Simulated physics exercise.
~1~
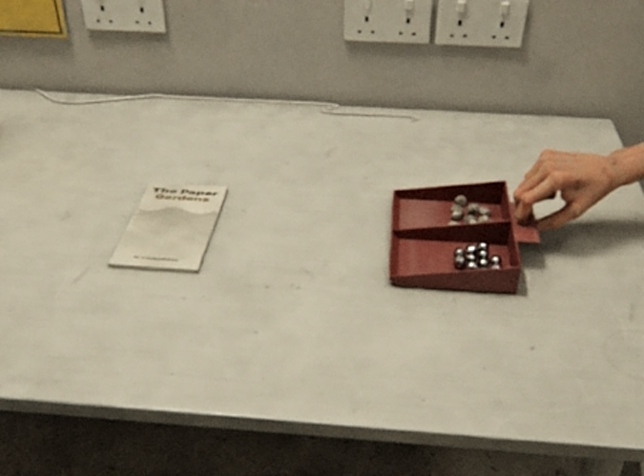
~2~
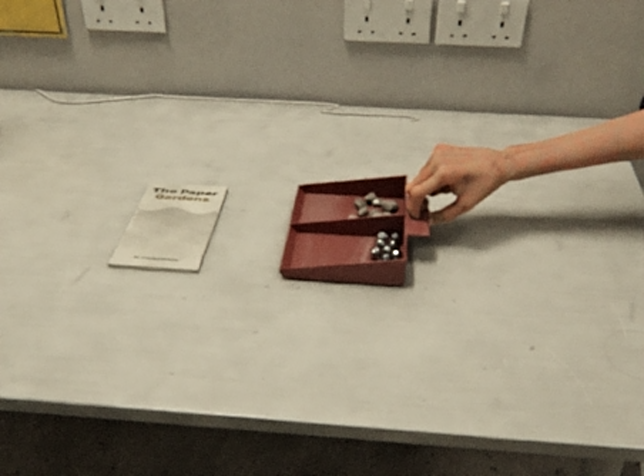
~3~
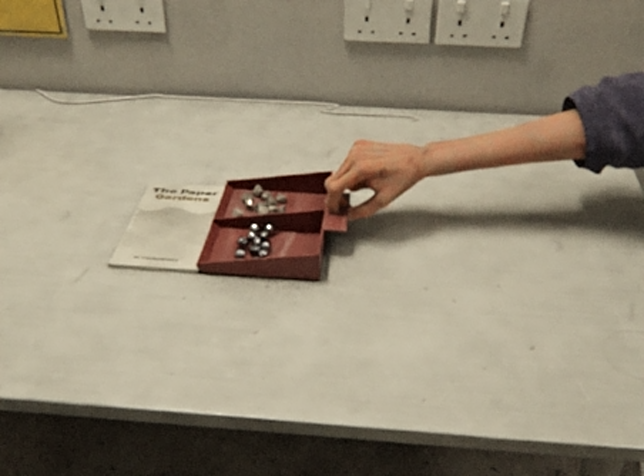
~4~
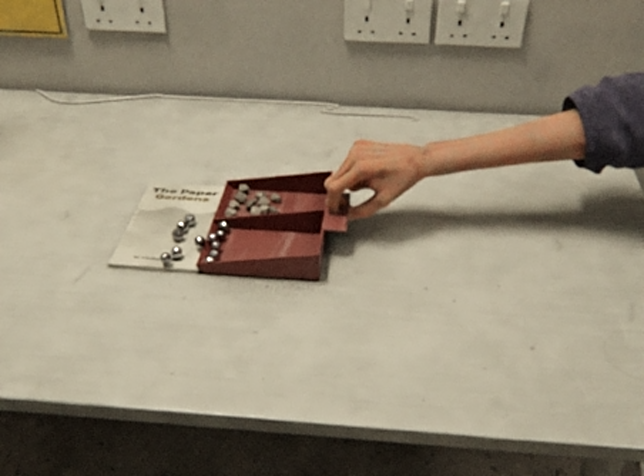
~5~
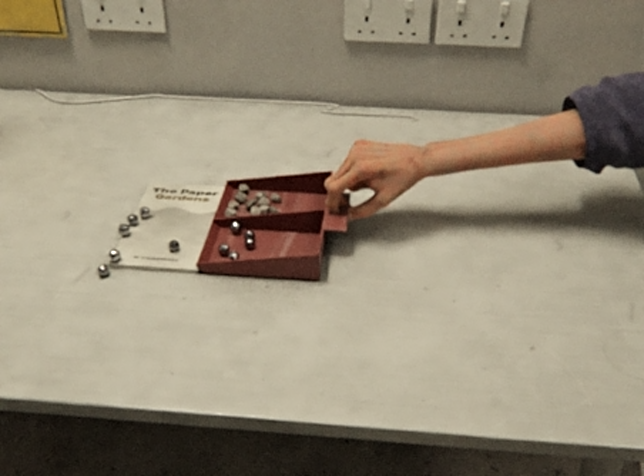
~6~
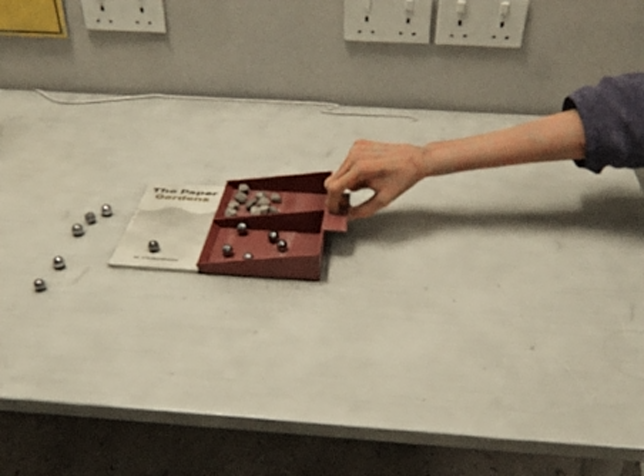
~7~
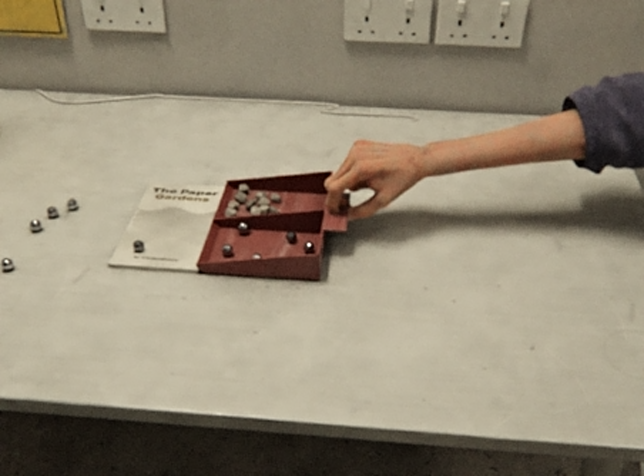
On a pale tabletop, a hand sliding a red tray left into a thin book, some silver balls rolling out, grey pieces staying inside.
